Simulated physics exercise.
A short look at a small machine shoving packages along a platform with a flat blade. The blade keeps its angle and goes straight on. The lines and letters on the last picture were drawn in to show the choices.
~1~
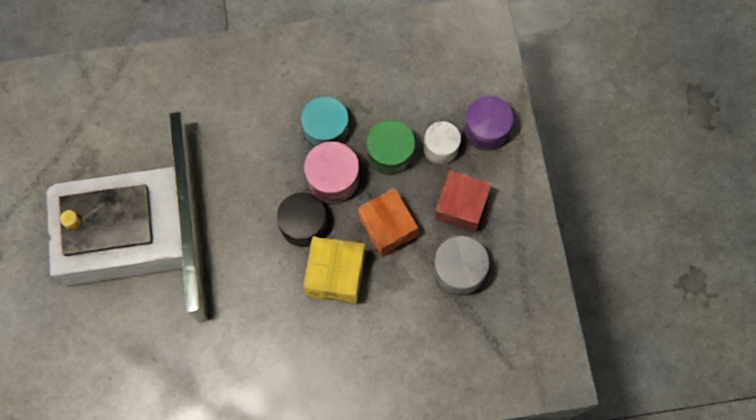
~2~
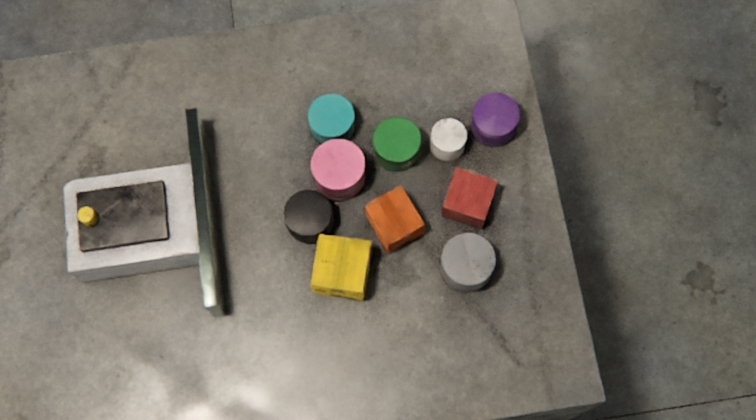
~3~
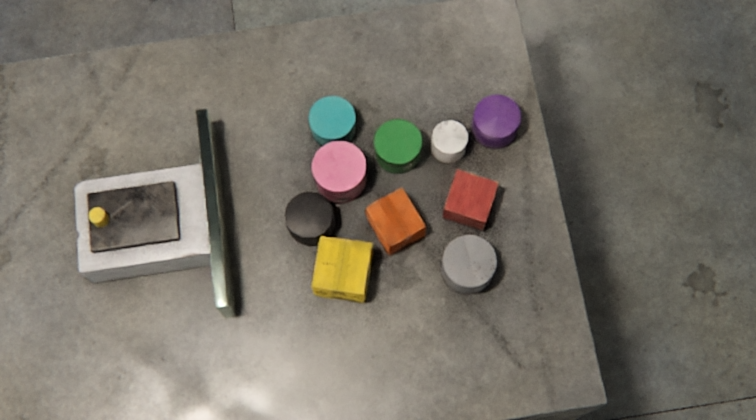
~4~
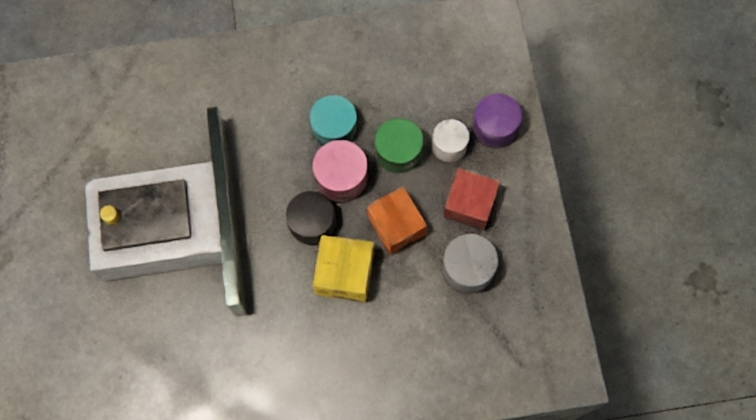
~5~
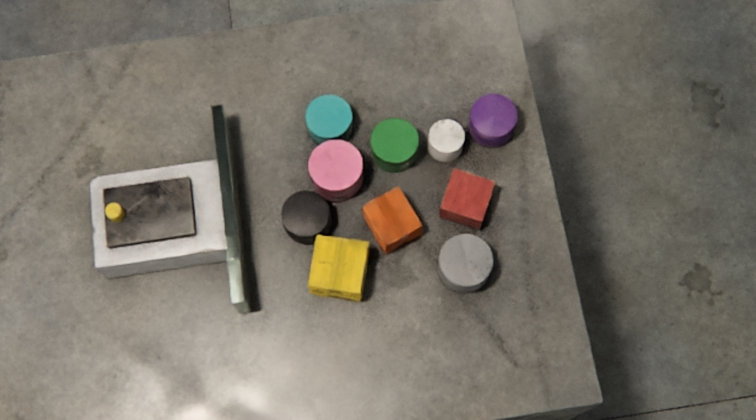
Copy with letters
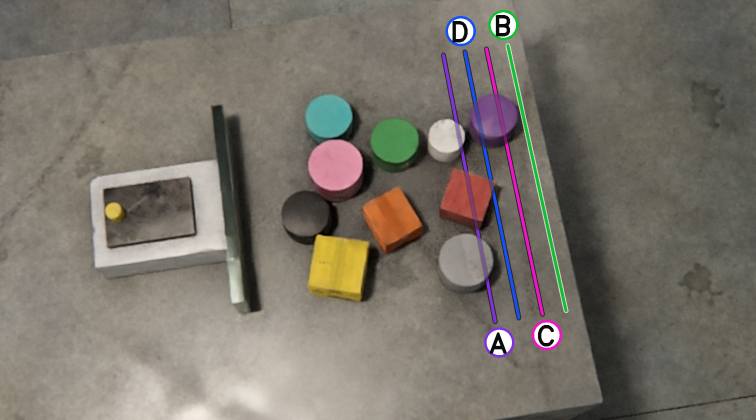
On a gray platform, a small white machine with a flat upright blade crept to the right toward a cluster of colorful round pails and square boxes, which stayed in their places, untouched.
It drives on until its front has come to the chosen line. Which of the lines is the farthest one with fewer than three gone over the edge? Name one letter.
As far as mark A.
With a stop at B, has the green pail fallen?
Yes.
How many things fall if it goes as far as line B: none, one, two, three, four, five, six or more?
In all, six or more.
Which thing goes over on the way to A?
It is the red crate.
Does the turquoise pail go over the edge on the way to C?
No.
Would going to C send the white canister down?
Yes.
On the marked copy, A at (468, 182); B at (536, 172); C at (513, 175); D at (491, 179).
With A. Early on, robot (244, 198); turquoise pail (336, 121); yellow parcel (359, 264).
Further on, robot (331, 185); red crate (518, 183); purple canister (502, 120).
At the end, robot (397, 175); red crate over the edge; grey canister (564, 249); one fallen.
As for the rest, B drops nine; C drops five; D drops five.
